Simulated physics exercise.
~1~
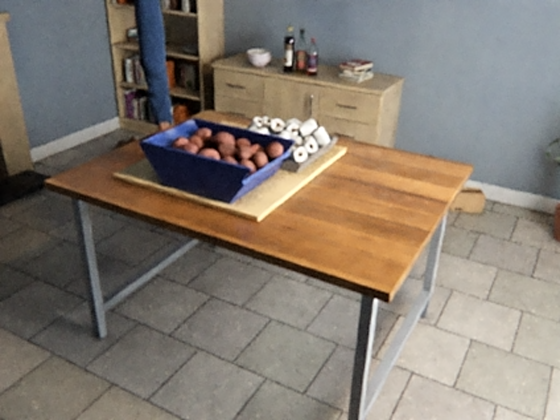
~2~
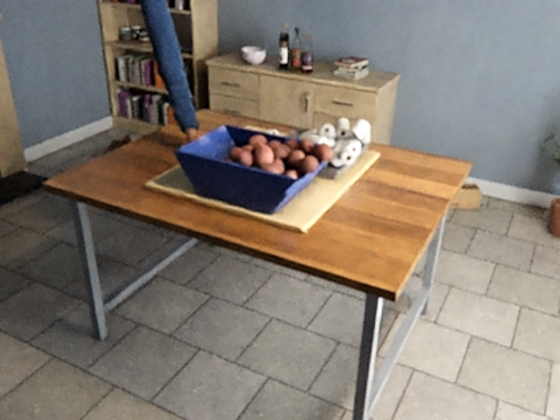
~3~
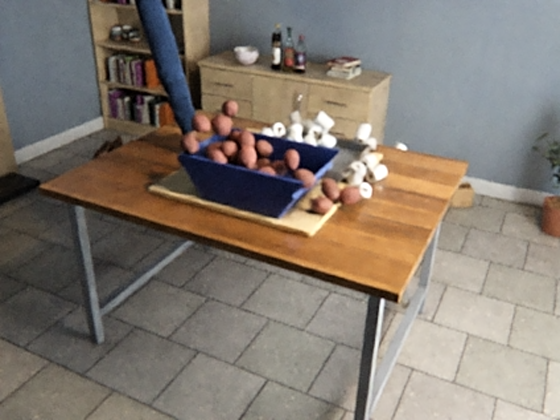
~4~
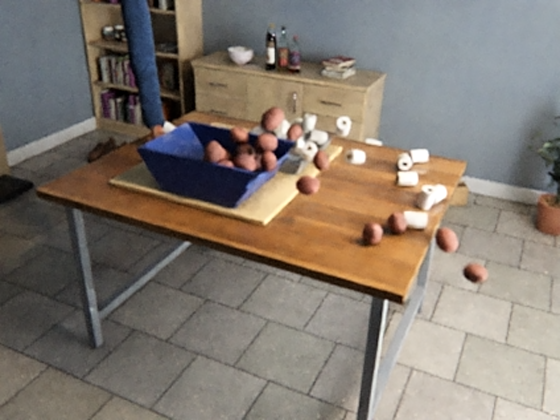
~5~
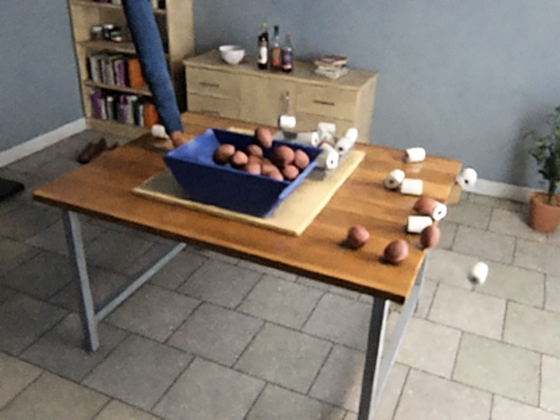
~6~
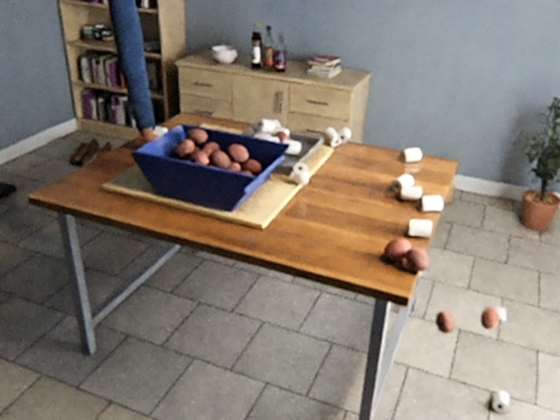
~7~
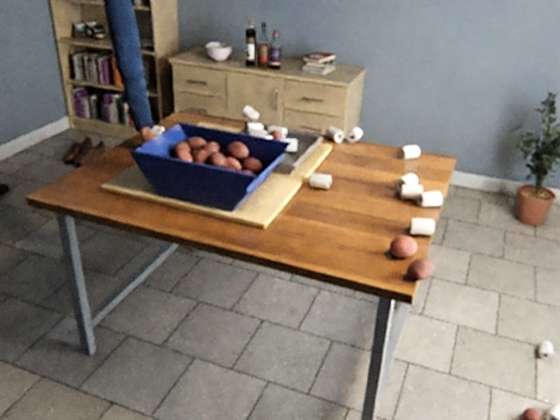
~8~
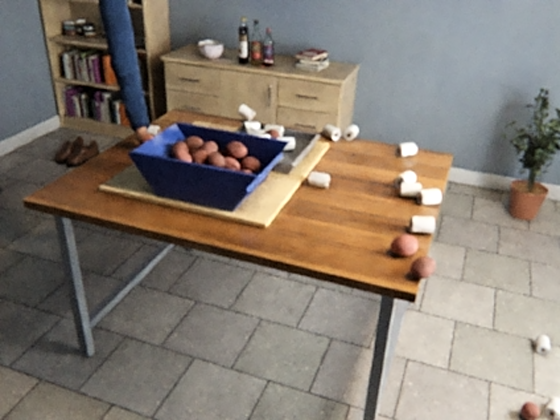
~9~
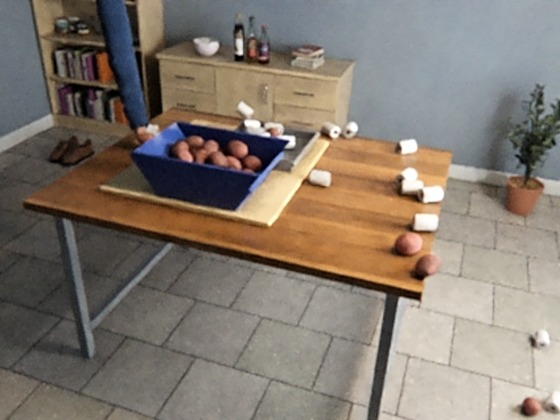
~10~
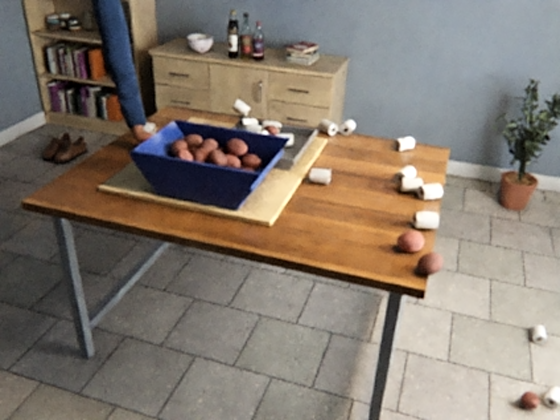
A board carrying a blue basket of red potatoes and a grey basket of white paper rolls jerked right and left on a wooden table, flinging some of both out rightward, and it stopped with several scattered across the tabletop and floor.
